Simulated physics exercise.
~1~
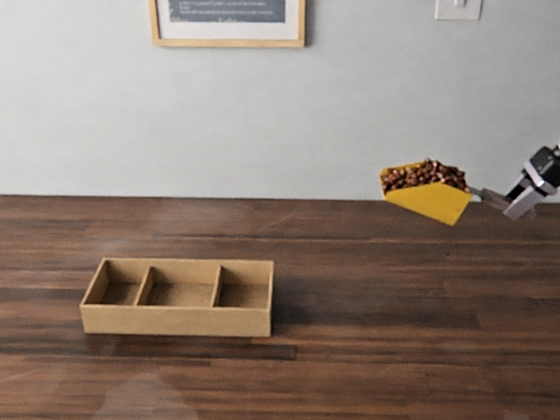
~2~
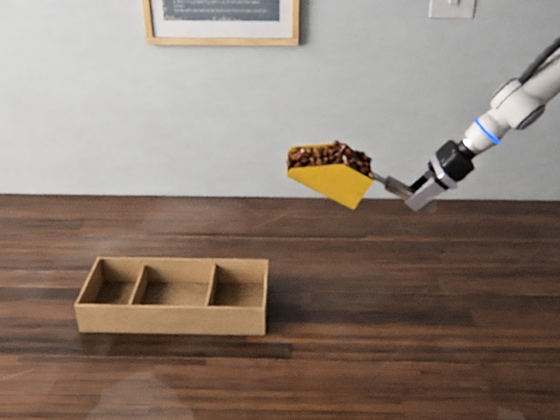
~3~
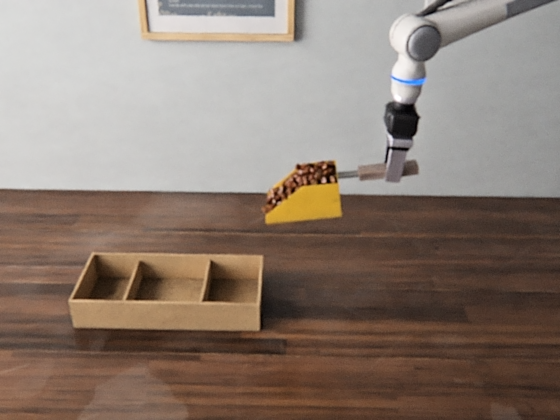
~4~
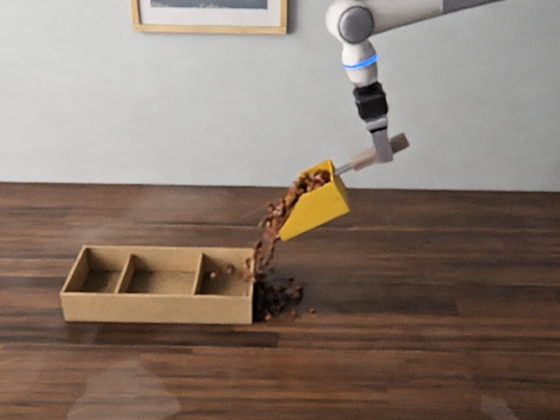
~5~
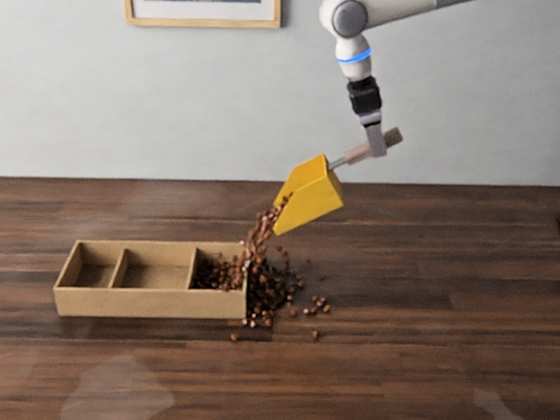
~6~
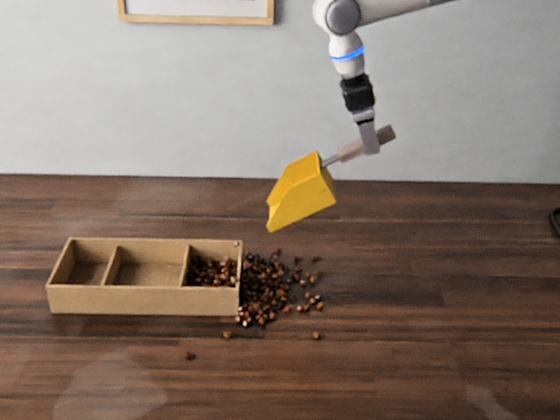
On a dark wooden table, a robot arm tips brown pellets from a yellow scoop, some filling a box's right compartment, many spilling beside it.
